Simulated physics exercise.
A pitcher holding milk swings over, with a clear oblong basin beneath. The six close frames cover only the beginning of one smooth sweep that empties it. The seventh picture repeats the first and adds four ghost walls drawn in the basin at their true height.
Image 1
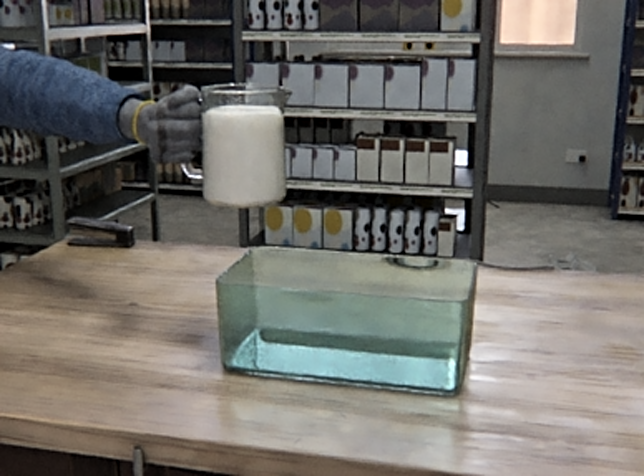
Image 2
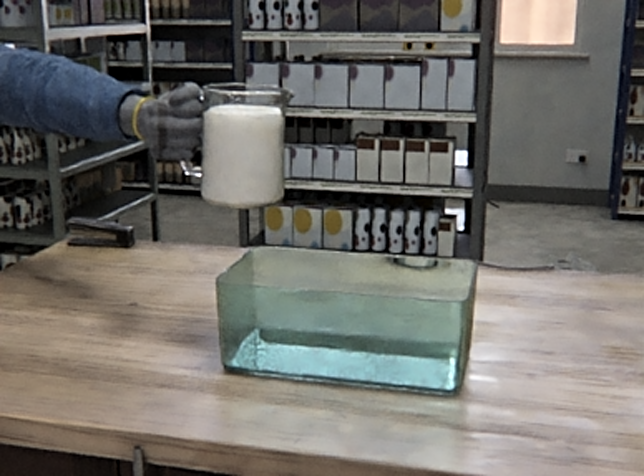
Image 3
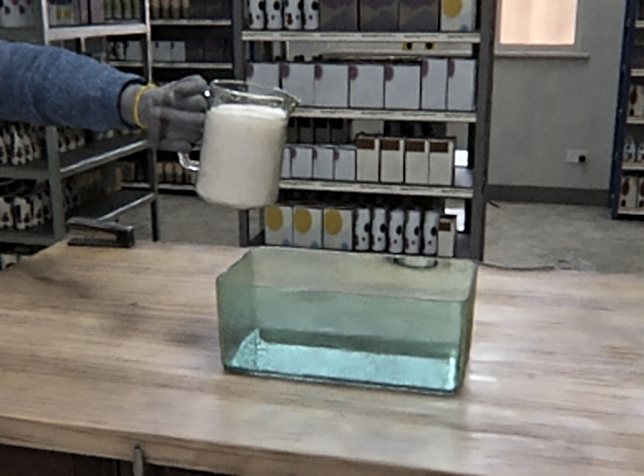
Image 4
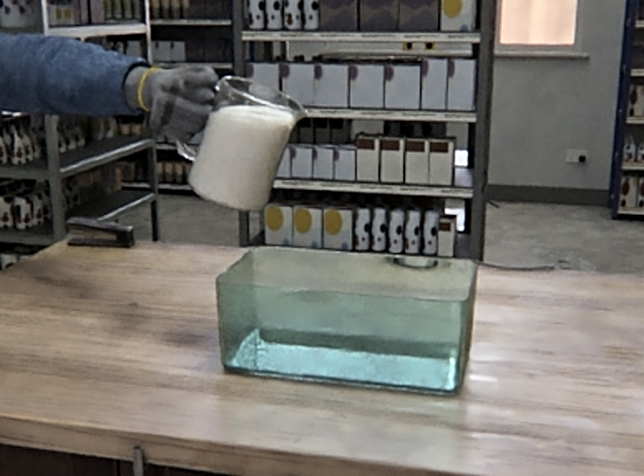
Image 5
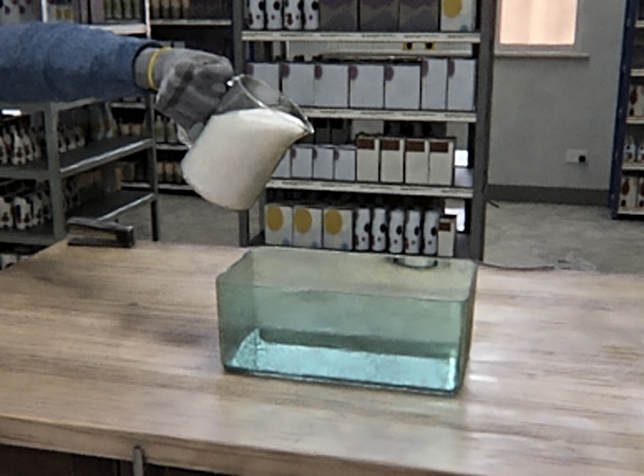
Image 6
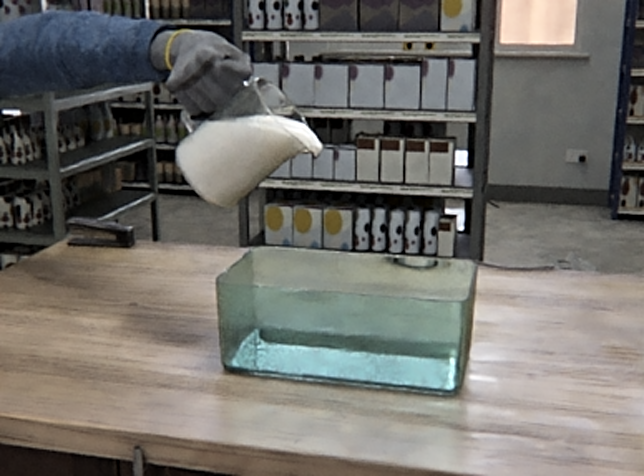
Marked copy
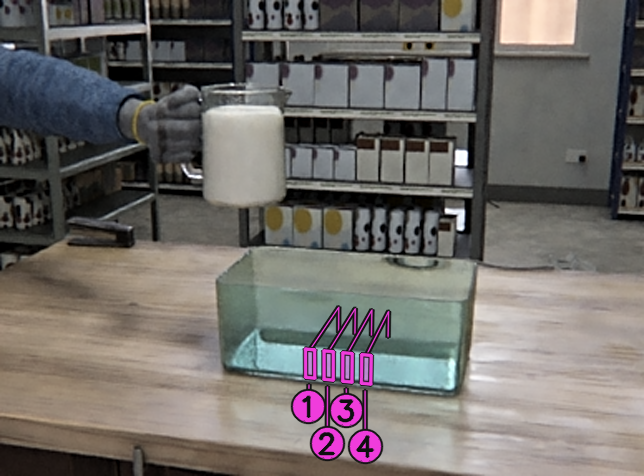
In a storeroom, a gloved hand tilts a pitcher of milk rightward above a clear basin.
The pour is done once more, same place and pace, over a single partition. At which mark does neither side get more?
3 beats the others.
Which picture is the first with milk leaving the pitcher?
In picture 6.
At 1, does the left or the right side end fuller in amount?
More ends on the right.
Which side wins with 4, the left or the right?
The left one.
On the marked copy, 1 at (308, 384); 2 at (327, 386); 3 at (346, 388); 4 at (365, 390).
If 1 is chosen, about 6 % ends left of the wall and 92 % right of it.
If 2 is chosen, about 11 % ends left of the wall and 87 % right of it.
If 3 is chosen, about 46 % ends left of the wall and 53 % right of it.
If 4 is chosen, about 77 % ends left of the wall and 15 % right of it; 8 % is lost outside.
